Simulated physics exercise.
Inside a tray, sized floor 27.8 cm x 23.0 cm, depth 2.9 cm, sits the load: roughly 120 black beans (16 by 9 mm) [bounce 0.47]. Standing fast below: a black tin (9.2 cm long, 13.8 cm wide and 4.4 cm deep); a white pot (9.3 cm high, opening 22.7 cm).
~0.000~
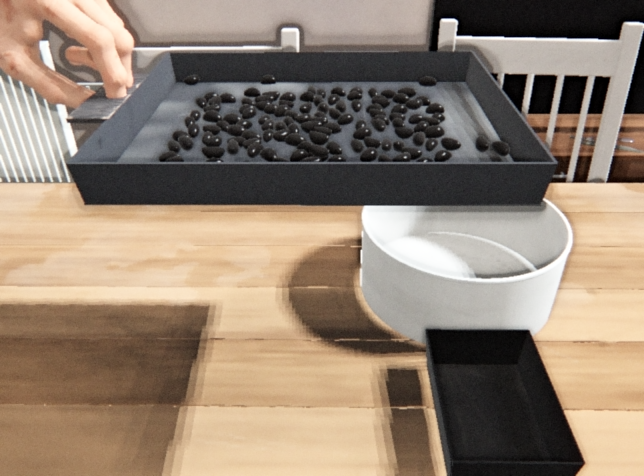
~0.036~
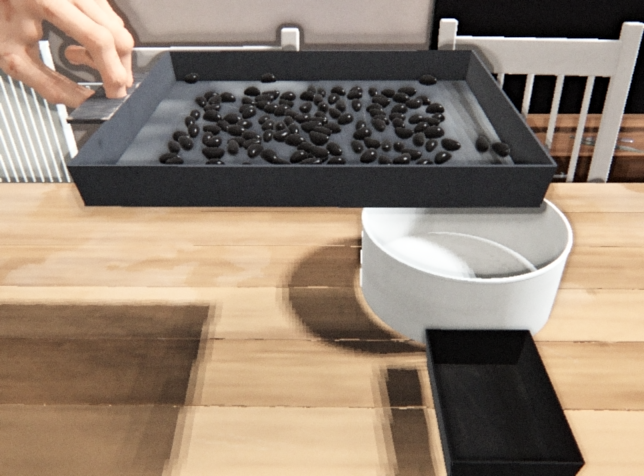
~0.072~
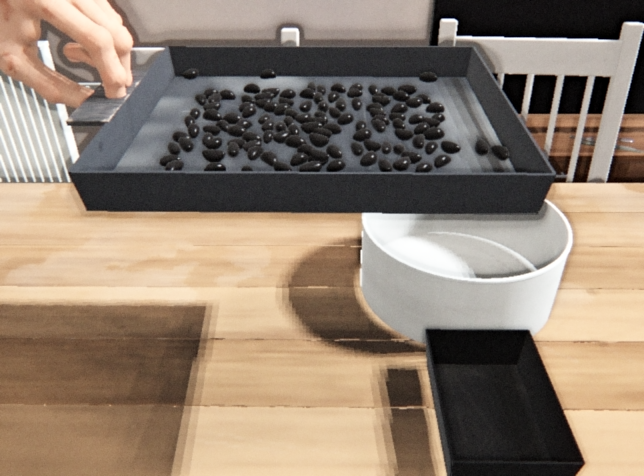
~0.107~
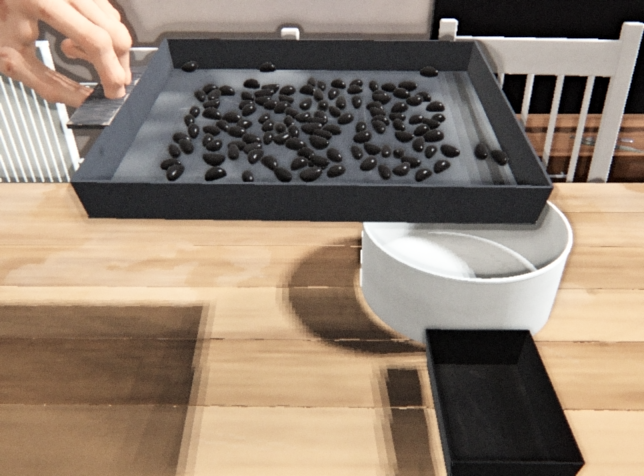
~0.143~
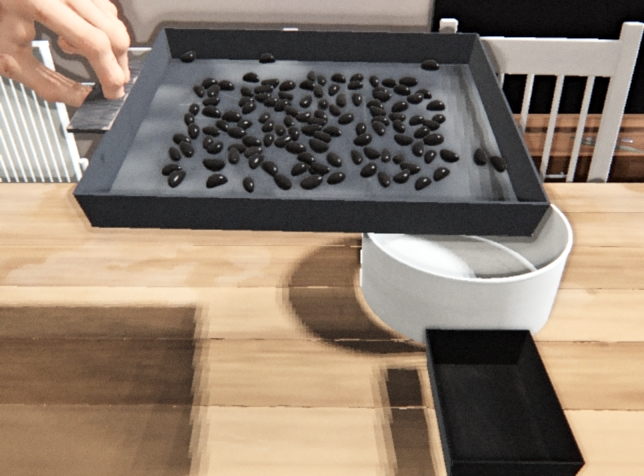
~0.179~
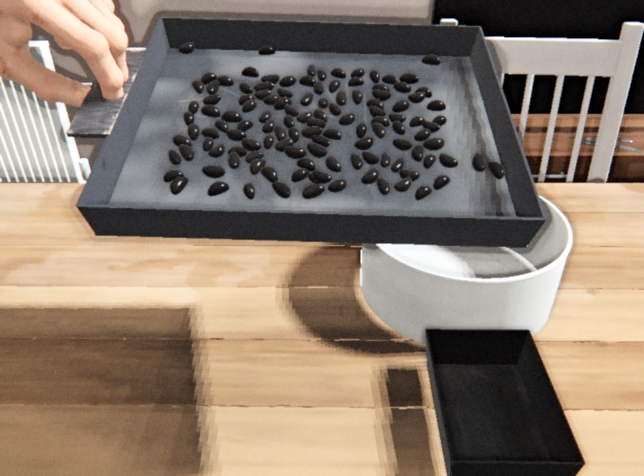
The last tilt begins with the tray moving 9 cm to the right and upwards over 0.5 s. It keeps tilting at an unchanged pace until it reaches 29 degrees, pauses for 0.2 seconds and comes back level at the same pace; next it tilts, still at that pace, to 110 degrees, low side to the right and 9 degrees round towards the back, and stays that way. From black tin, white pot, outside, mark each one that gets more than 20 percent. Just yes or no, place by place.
Black tin - yes, white pot - no, outside - yes.
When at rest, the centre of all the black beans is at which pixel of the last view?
Resting centre: Approx. (467, 382) px.
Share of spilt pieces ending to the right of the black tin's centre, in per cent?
Around 30 percent of the spill.
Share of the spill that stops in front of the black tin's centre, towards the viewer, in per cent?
30 %.
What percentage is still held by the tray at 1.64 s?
My estimate would be around 55 in a hundred.
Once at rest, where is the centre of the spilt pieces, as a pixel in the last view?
I'd say roughly (396, 378).
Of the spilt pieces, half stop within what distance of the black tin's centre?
18 cm.
After 0.74 s, tilt 13 degrees; tray 100 %; middle of all pieces on or above the table near (328, 194).
Then, at 1.21 s, tilt 31 degrees; tray 100 %; middle of all pieces on or above the table near (424, 133).
Then, at 1.64 s, tilt 85 degrees; tray 55 %, outside 5 %, black tin 10 %, white pot 5 %, in the air 25 %; middle of all pieces on or above the table near (487, 282).
After 2.05 s, tilt 110 degrees; tray 10 %, outside 35 %, black tin 25 %, white pot 10 %, in the air 15 %; middle of all pieces on or above the table near (473, 345).
By 3.5 s all is still; tray 0 %, outside 55 %, black tin 30 %, white pot 15 %.
